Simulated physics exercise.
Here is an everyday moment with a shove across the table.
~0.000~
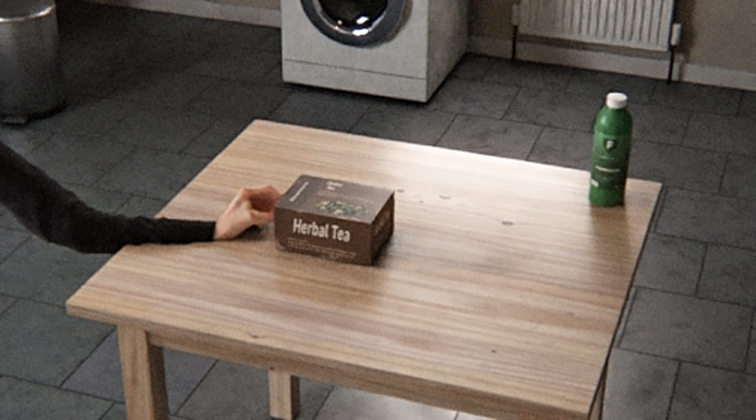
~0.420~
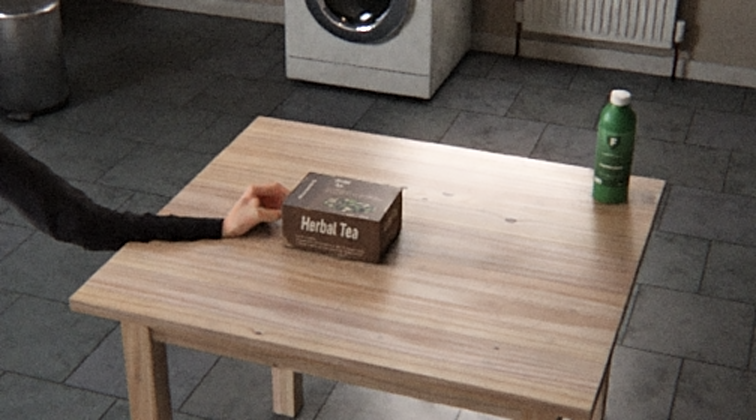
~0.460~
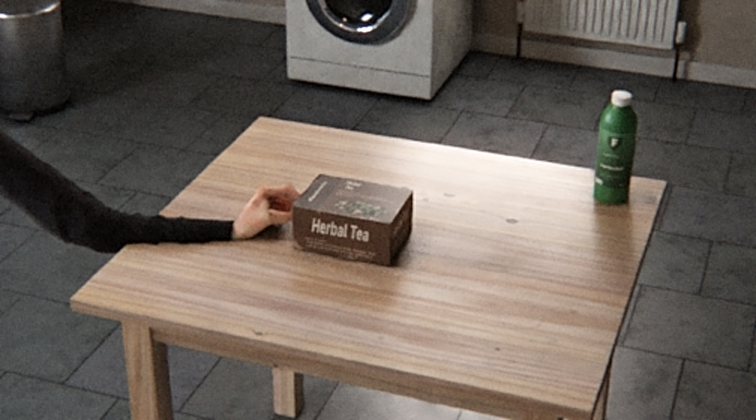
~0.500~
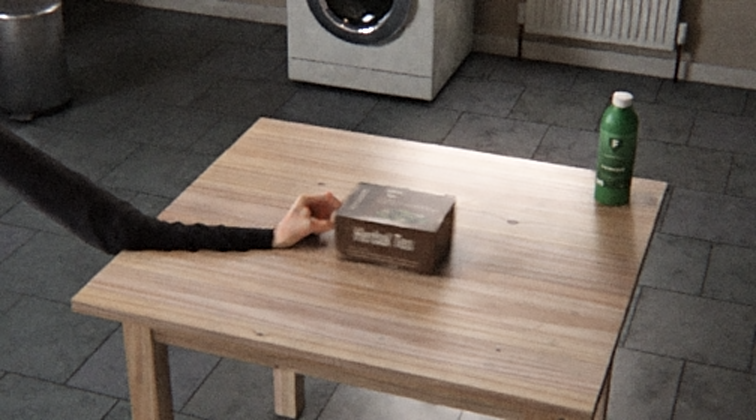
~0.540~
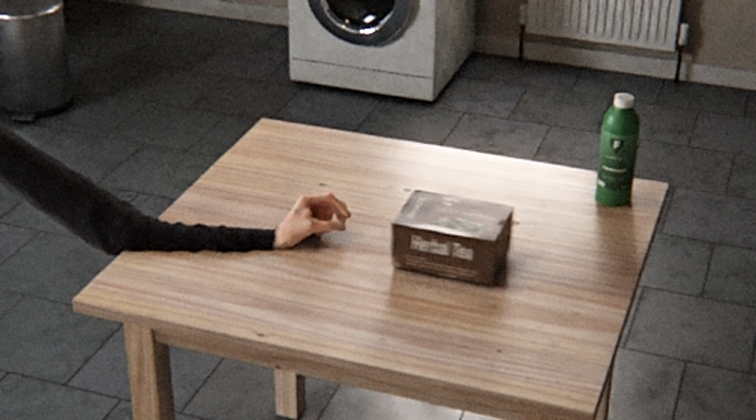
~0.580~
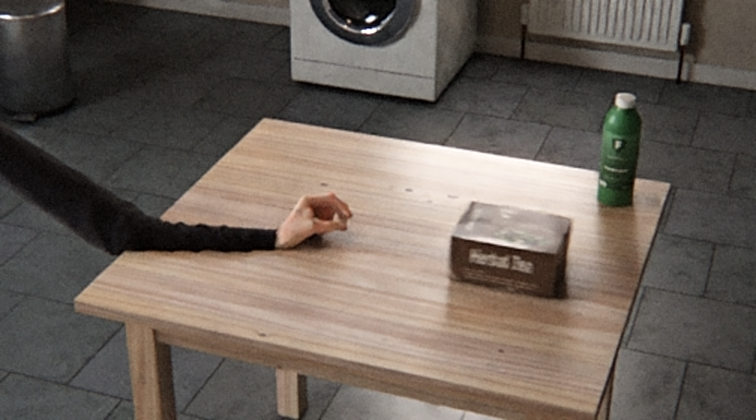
A hand shoves a brown herbal tea box, which slides right across the wooden table.
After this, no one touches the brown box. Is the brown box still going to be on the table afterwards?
It is shed by the table.
Around 0.78 s, brown box now off the table.
Around 1.08 s, things are still on the move.
Finally (1.3 s), off the table, brown box.
